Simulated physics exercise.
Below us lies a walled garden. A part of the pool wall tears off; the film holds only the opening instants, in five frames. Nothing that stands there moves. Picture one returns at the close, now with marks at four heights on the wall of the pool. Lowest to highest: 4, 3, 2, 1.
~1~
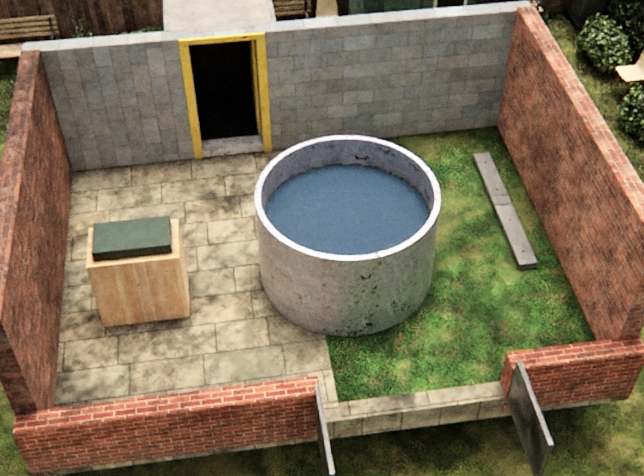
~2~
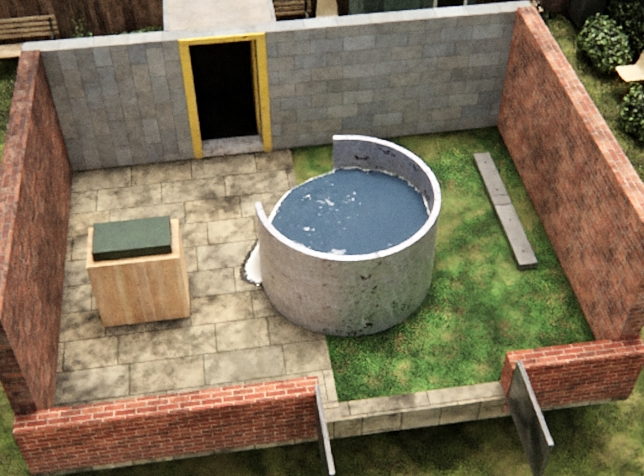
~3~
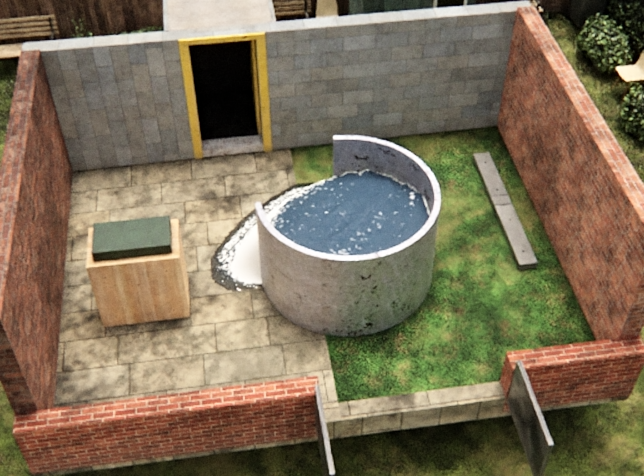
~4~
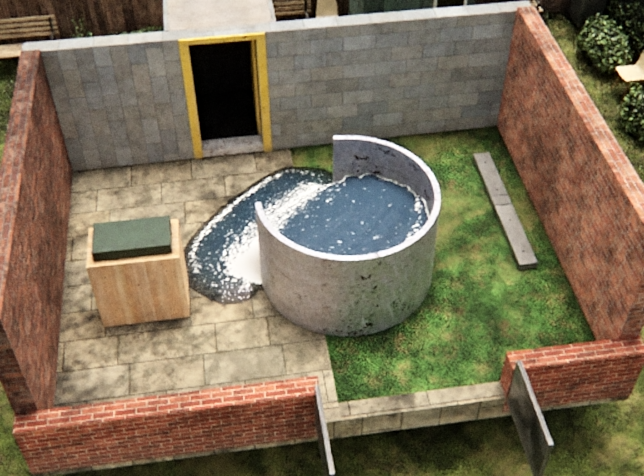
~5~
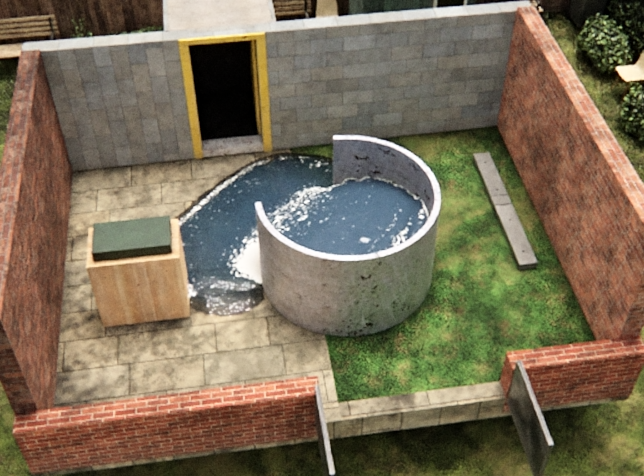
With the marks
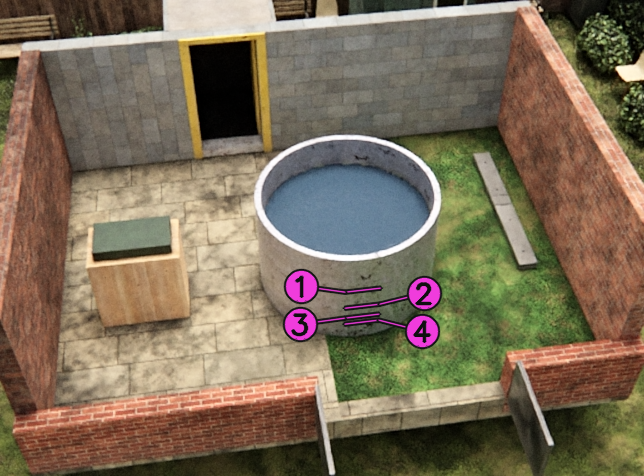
Water pours through a gap in the round pool's wall and spreads left across the paving.
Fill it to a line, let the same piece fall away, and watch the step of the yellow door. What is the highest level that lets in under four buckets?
It is 3.
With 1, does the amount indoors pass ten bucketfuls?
Yes, clearly.
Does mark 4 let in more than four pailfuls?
No, that is safe.
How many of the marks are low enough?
Two.
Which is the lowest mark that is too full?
Mark 2.
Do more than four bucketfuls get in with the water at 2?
Yes, that goes wrong.
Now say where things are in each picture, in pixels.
Water in the pool at rest, its middle at (347, 218); foot of the yellow doorway at (234, 154); open gate at (413, 361).
Water covers 2 % of the ground and shows as far out as (258, 264).
Water covers 6 % of the ground and shows as far out as (240, 274).
Water covers 11 % of the ground and shows as far out as (218, 295).
Water covers 18 % of the ground and shows as far out as (193, 292).
On the marked copy, 1 at (362, 290); 2 at (362, 306); 3 at (361, 316); 4 at (361, 322); from the bottom up 4, 3, 2, 1.
Choosing 1, dozens of bucketfuls pour in.
Choosing 2, about 9 bucketfuls get in.
Choosing 3, a bucket or two gets in.
Choosing 4, nothing gets over.
